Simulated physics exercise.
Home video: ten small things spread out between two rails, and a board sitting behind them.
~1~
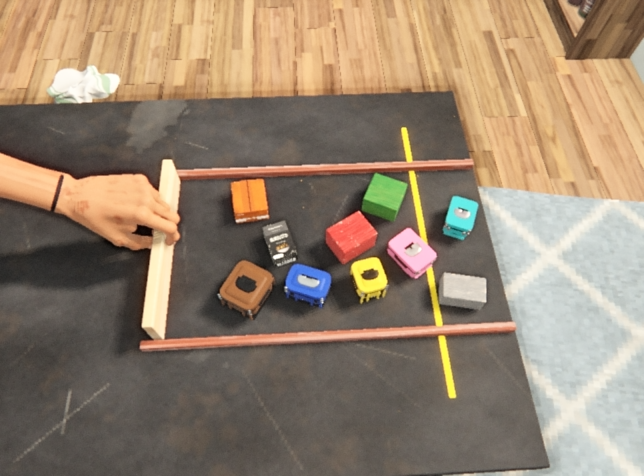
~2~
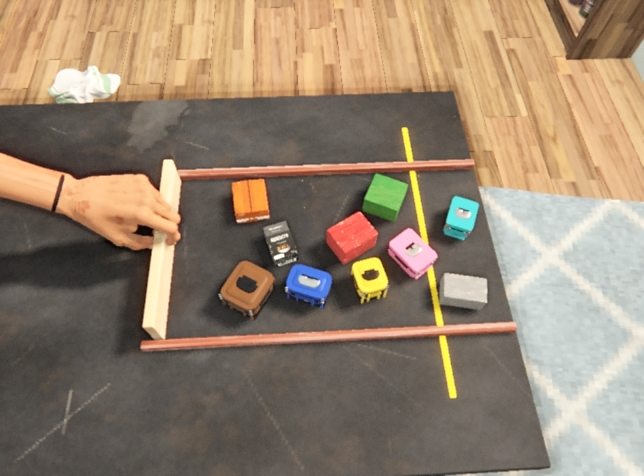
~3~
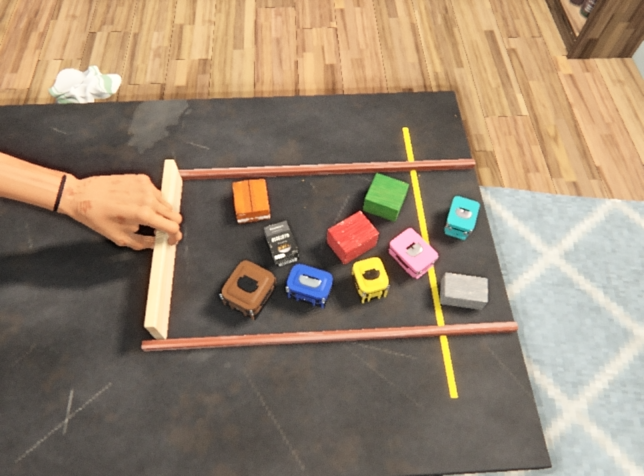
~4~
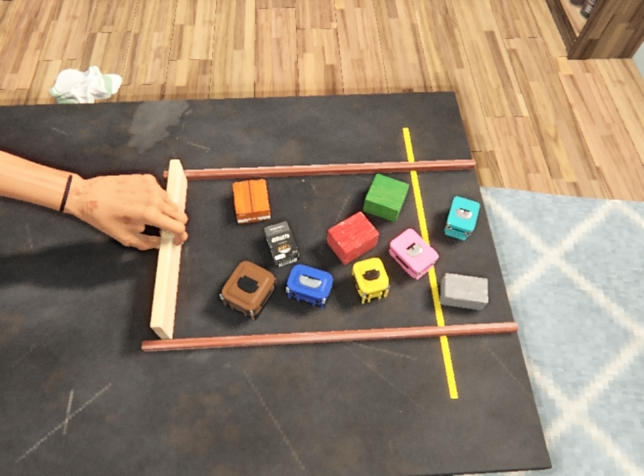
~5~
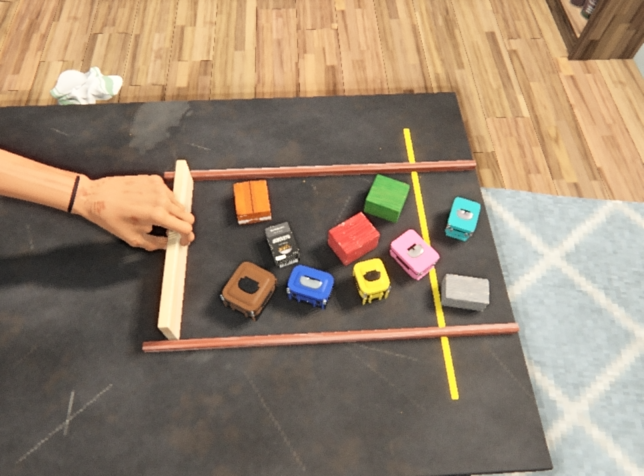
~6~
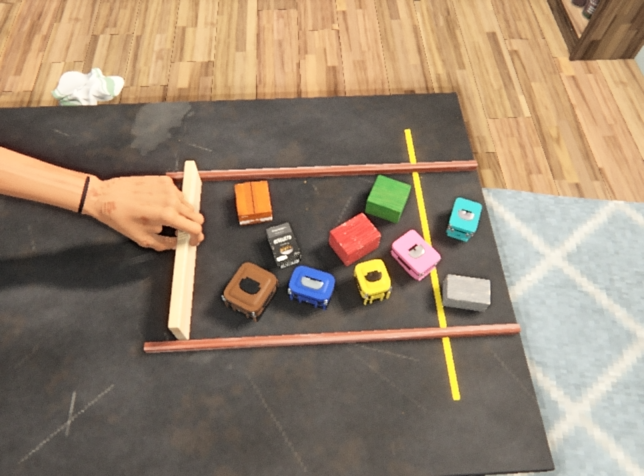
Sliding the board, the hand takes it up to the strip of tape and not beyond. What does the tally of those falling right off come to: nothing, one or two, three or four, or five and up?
It comes to three or four.
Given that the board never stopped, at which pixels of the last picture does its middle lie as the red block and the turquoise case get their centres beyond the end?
Near (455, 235) in the first case, near (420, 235) in the other.
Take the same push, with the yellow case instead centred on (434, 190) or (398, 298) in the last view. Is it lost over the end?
Order of tries: Off, off.
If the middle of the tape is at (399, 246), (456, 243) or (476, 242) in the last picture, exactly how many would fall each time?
First 1, then 7, then 7.
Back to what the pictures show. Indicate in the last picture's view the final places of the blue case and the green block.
Roughly (498, 287); the other one roughly (470, 193).
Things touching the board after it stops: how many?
Number in contact with it: 3.
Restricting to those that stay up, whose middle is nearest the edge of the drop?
Result: The pink case.
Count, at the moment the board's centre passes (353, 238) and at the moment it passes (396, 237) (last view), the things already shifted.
At first I count 9, and then 10.
Soon after, none off yet; turquoise case at rest near (463, 220); grey block at rest near (466, 293); pink case at rest near (414, 256).
After that, none off yet; turquoise case at rest near (463, 220); grey block displaced a little near (490, 293); pink case displaced about its own width near (441, 257).
In the end, the number that fall off is three or four; gone, yellow case, grey block and turquoise case.
